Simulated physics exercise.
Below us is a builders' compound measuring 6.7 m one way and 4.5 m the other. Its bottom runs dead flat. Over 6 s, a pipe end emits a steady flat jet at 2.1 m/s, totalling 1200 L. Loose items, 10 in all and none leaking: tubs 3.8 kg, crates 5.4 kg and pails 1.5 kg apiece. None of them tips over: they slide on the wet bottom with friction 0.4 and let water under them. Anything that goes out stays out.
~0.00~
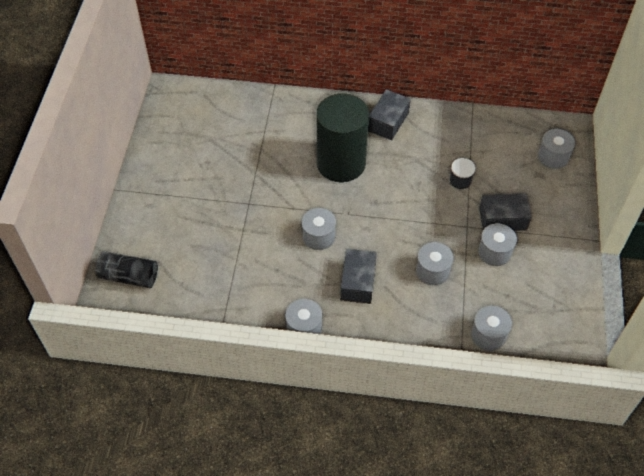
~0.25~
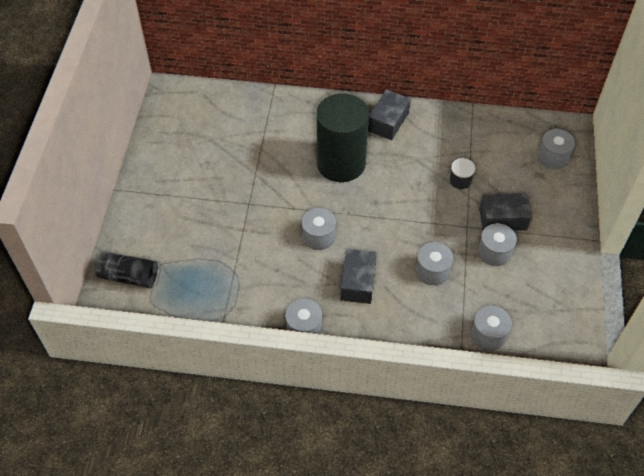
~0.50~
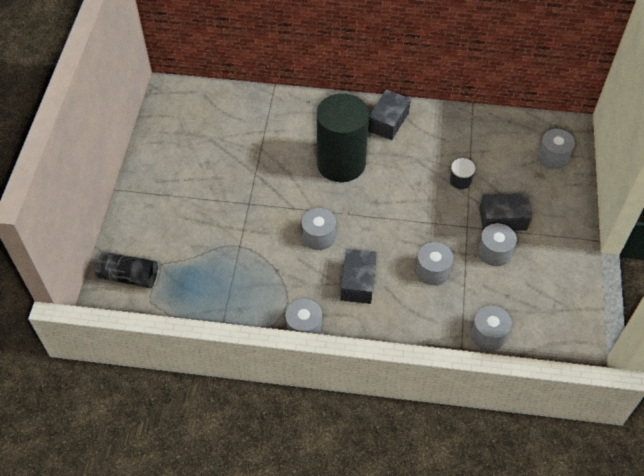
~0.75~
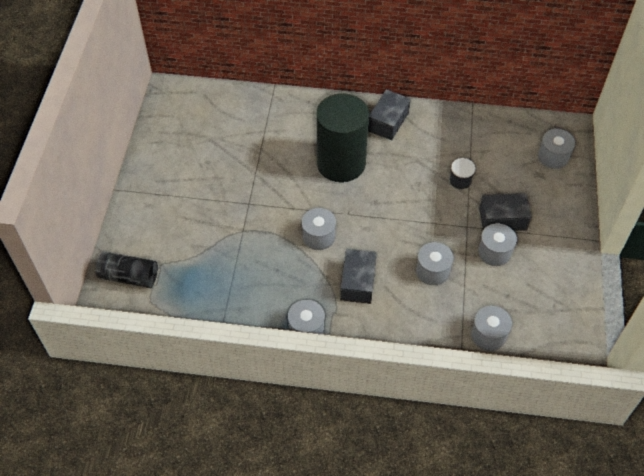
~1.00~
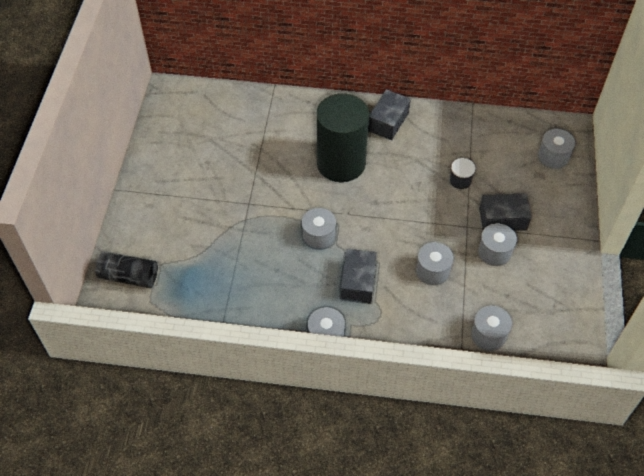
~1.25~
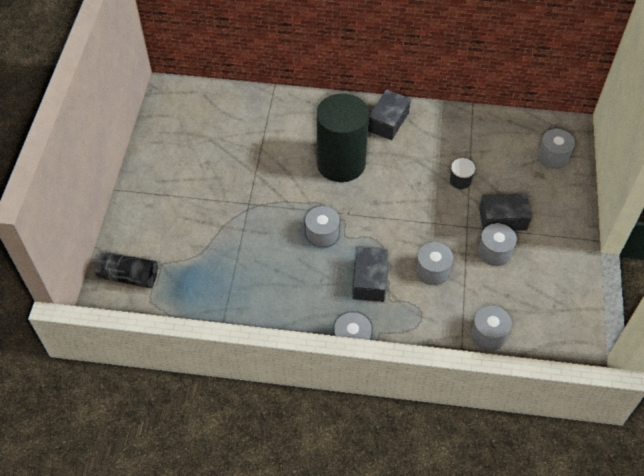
In a walled yard, water spreads rightward from a pipe, shifting a grey tub, then a crate.
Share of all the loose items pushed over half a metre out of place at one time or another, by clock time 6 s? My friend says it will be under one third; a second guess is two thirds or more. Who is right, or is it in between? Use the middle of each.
Shifted share: Two thirds or higher.
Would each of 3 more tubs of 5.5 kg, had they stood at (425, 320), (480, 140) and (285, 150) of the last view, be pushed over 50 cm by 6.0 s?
Result by item: Beyond it; within it; within it.
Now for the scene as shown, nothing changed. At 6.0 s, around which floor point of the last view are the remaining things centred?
It sits at about (530, 138).
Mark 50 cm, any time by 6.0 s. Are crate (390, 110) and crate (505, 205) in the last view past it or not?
Taking them one at a time, I'd say not as far, then further.
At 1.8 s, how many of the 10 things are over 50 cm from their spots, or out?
The number I get is 3.
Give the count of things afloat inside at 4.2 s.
I get 6.
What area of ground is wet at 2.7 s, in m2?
Around 14 m2 of it.
After 1.8 s 3 of 10 are over 50 cm from their spots; 1 afloat.
After 2.7 s 5 of 10 are over 50 cm from their spots; 3 afloat.
After 4.2 s 8 of 10 are over 50 cm from their spots; 6 afloat.
After 6.0 s 9 of 10 are over 50 cm from their spots, and 9 have been at some point; 5 afloat.
